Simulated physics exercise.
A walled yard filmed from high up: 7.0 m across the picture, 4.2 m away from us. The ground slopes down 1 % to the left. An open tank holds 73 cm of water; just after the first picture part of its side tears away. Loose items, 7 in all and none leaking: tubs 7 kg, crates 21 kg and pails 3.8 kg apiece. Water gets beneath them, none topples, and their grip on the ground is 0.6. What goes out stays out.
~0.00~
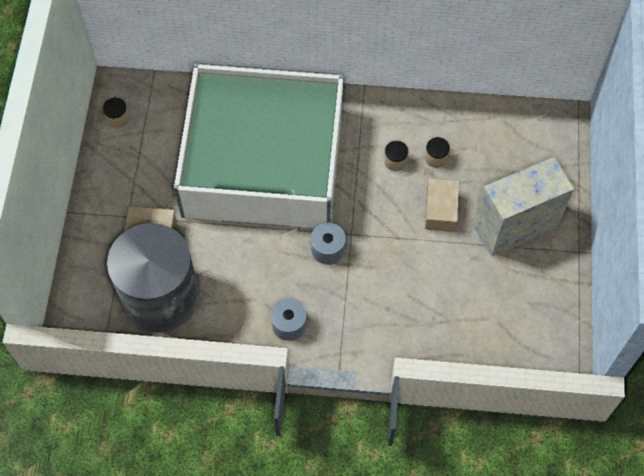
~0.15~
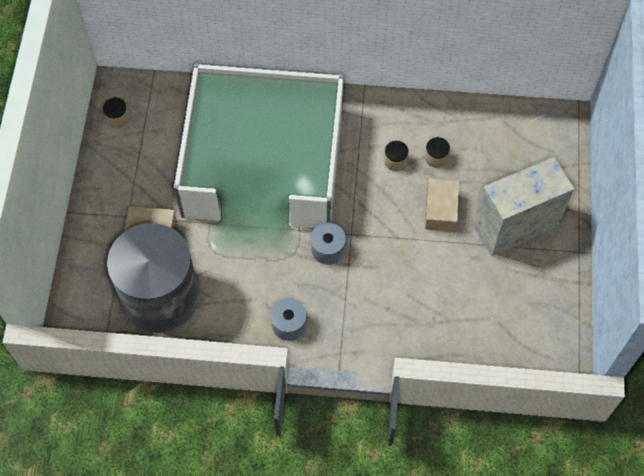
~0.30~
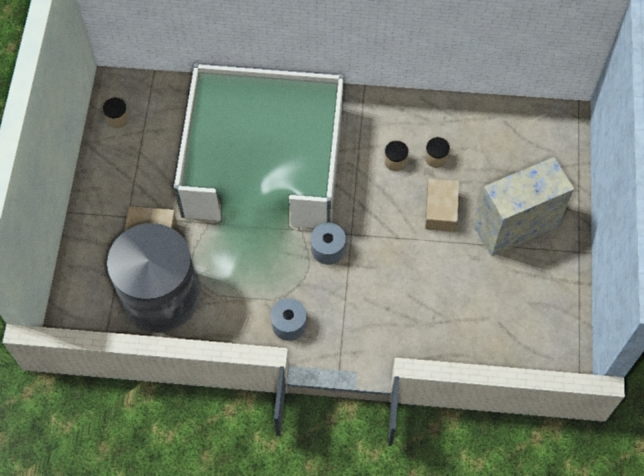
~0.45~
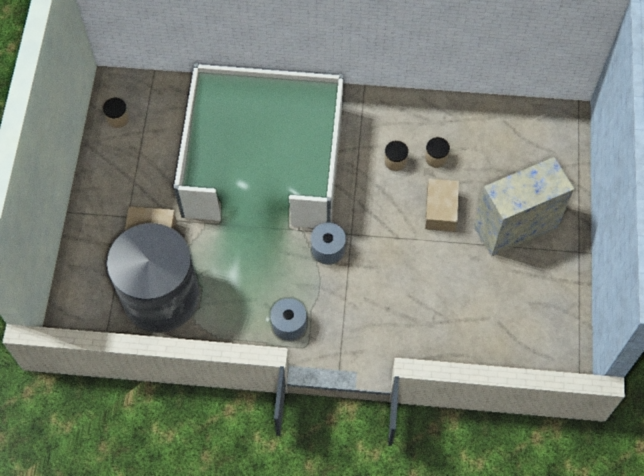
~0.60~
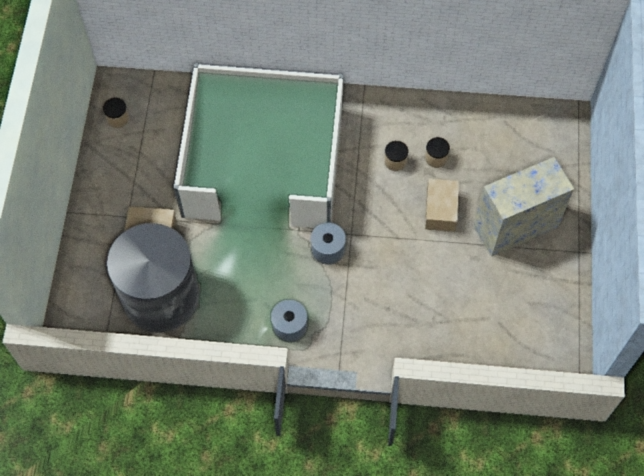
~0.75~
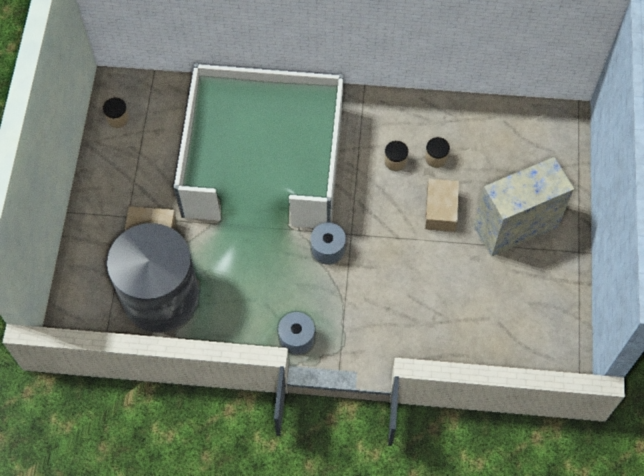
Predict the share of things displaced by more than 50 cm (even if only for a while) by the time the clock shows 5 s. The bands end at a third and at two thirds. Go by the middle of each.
That comes to less than a third.
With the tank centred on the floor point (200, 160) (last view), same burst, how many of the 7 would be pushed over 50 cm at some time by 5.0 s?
In that case 3 of them.
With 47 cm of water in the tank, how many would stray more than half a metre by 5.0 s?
In that case 1 of them.
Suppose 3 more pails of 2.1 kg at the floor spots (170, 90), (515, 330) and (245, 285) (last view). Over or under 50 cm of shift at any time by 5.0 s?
In turn: Past it, over, more.
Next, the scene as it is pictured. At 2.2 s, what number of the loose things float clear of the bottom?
I count 0.
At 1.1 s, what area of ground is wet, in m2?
About 8.5 m2.
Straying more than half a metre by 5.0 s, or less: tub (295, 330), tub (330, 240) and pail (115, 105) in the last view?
In that order: More, less, over.
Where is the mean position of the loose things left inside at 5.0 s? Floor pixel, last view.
Around (321, 183).
After 1.1 s 1 of 7 are over 50 cm from their spots; 0 afloat.
After 2.2 s 1 of 7 are over 50 cm from their spots; 0 afloat.
After 3.5 s 1 of 7 are over 50 cm from their spots; 0 afloat.
After 5.0 s 2 of 7 are over 50 cm from their spots, and 2 have been at some point; 1 afloat.
